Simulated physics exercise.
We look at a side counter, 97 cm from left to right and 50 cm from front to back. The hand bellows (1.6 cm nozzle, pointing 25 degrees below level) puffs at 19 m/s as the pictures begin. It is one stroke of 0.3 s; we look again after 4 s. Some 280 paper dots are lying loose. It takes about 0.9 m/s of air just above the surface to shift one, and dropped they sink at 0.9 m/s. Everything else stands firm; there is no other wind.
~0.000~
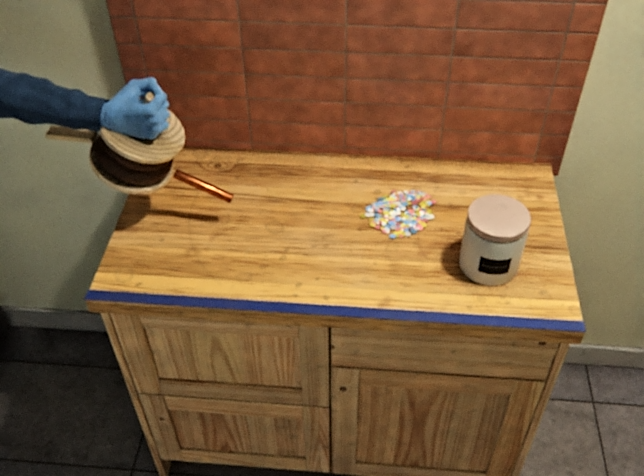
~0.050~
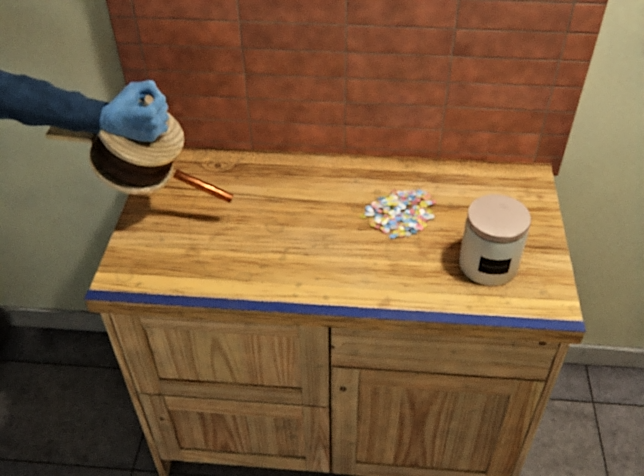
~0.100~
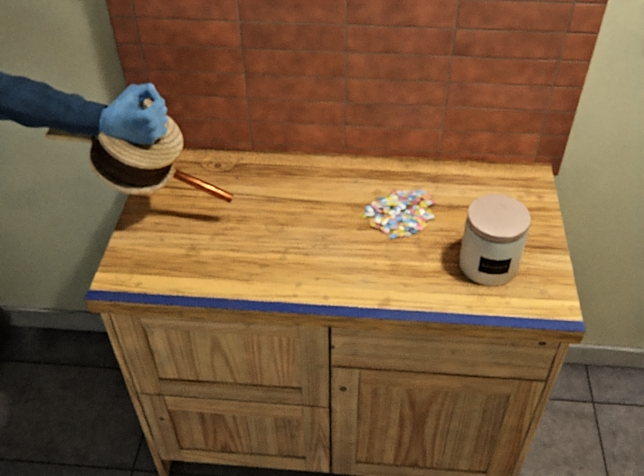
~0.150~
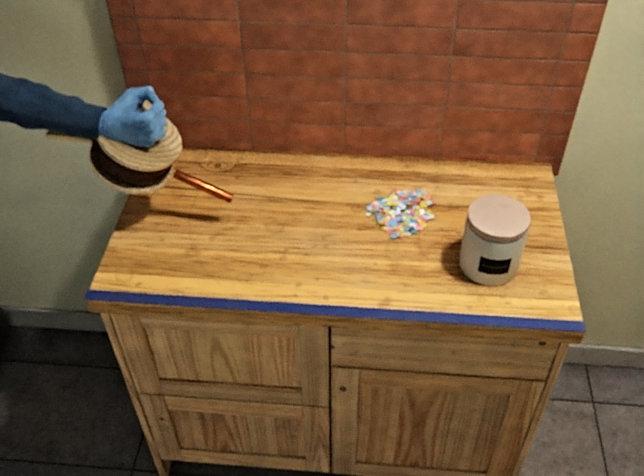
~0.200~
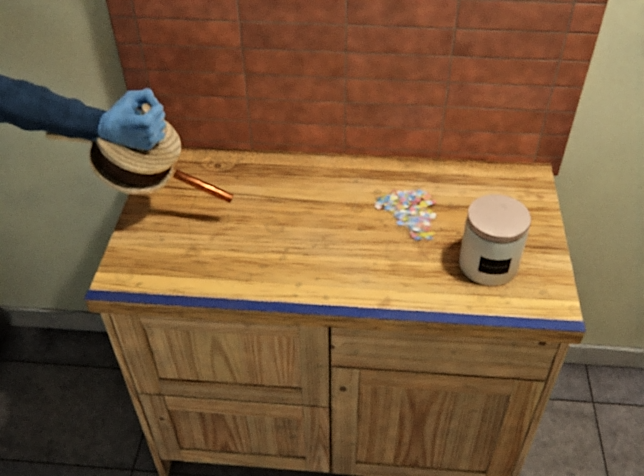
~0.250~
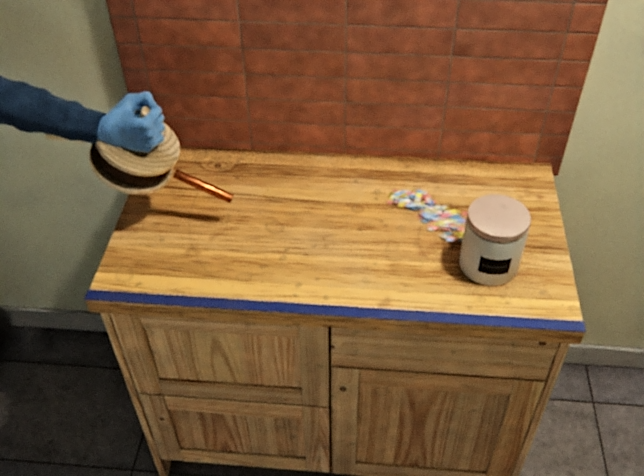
Small pastel paper dots lie still in a loose patch on a wooden counter while a gloved hand holds a round wooden bellows at left, then many of them slide rightward toward a lidded jar.
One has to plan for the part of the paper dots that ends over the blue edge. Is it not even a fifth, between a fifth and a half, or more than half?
Of the paper dots, not even a fifth end over the blue edge.
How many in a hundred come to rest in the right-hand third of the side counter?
Some 25 per cent.
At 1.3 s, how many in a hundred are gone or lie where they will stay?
Near 100 %.
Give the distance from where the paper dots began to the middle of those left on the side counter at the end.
Roughly 25 cm.
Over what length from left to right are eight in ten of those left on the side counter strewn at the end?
Roughly 10 cm.
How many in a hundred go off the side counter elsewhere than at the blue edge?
About 80 %.
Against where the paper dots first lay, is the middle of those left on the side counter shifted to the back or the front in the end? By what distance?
To the back, by about 10 cm.
After 0.8 s the count stands so, 0 % are over the blue edge; the middle of those left on the top is near (517, 192).
After 1.3 s the count stands so, 0 % are over the blue edge; the middle of those left on the top is near (517, 192).
After 2.2 s the count stands so, 0 % are over the blue edge; the middle of those left on the top is near (517, 192).
After 4.0 s, at the end, 0 % are over the blue edge; the middle of those left on the top is near (517, 192).
